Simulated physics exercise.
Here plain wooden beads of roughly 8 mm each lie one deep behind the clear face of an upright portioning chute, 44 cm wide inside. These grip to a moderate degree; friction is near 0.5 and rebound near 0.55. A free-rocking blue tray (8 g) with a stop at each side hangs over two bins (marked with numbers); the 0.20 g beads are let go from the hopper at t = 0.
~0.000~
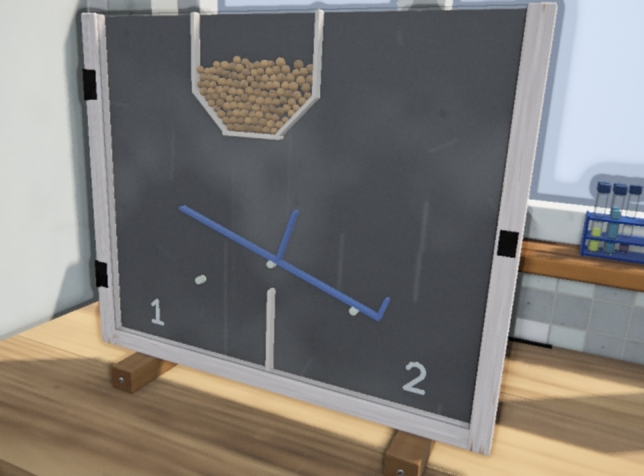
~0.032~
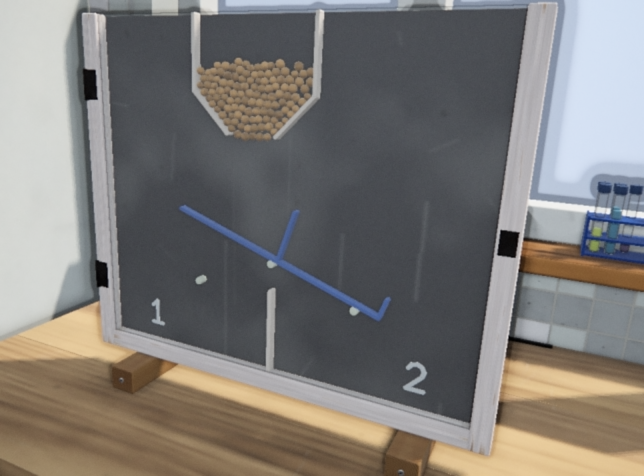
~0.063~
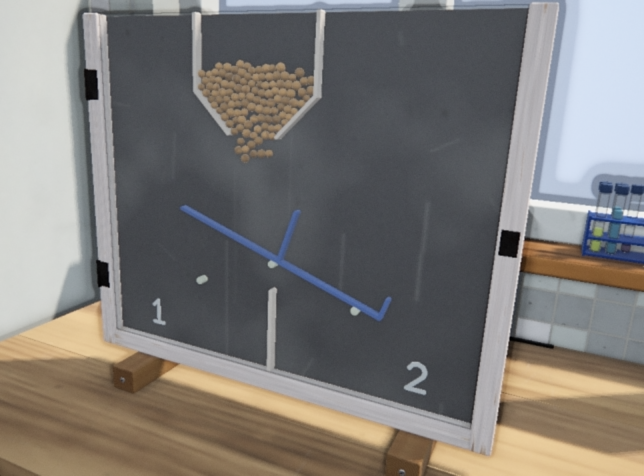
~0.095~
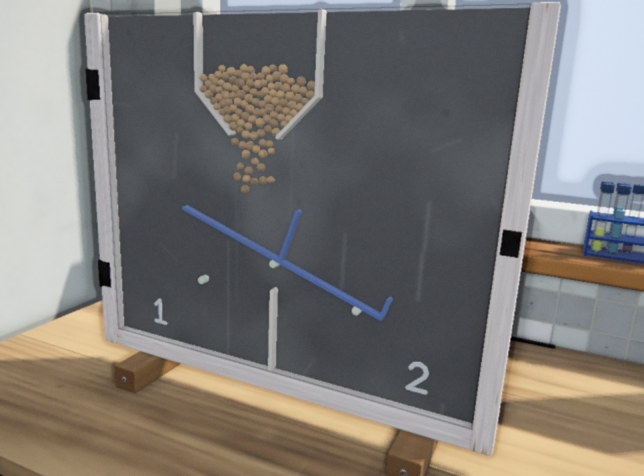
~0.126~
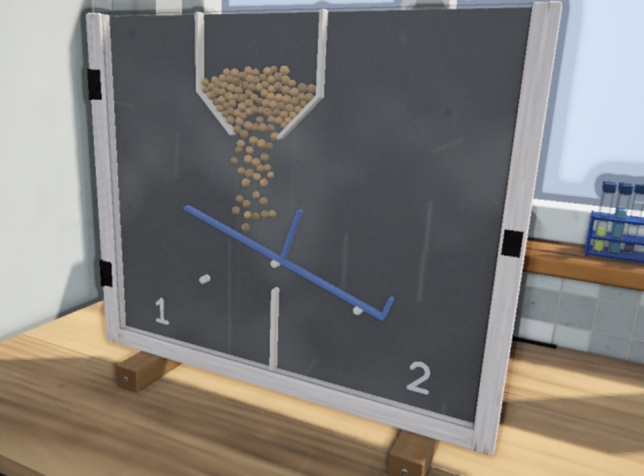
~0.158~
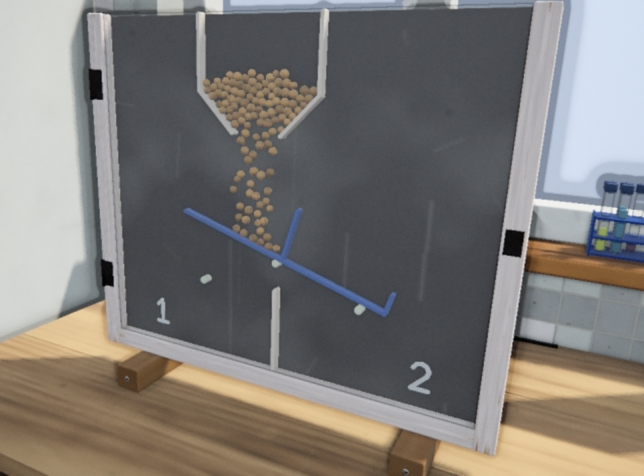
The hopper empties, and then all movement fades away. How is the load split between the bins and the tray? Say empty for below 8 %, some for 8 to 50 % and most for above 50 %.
In the end, bin 1 holds the majority. Bin 2 holds barely a trace. The tray holds a middling amount.
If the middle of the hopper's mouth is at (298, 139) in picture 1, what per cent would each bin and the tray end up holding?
Bin 1: 0; bin 2: 15; tray: 85.
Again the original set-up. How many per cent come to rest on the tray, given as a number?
Estimate: Close to 10 %.
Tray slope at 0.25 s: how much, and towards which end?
5°, left end low.
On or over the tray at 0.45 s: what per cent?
Around 70 per cent of the load.
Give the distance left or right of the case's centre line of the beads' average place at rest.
About 12 cm left.
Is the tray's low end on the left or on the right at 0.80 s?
Left.
After 0.25 s, 55 % have left the hopper; tray left end down 6°; on or over it 55 %, past it to the left 0 %, to the right 0 %.
After 0.45 s, 100 % have left the hopper; tray left end down 21°; on or over it 70 %, past it to the left 25 %, to the right 0 %.
After 0.80 s, 100 % have left the hopper; tray left end down 21°; on or over it 25 %, past it to the left 75 %, to the right 0 %.
In the end, by 2.2 s, bin 1, 90 %, bin 2, 0 %, tray, 10 %; tray right end down 19°.
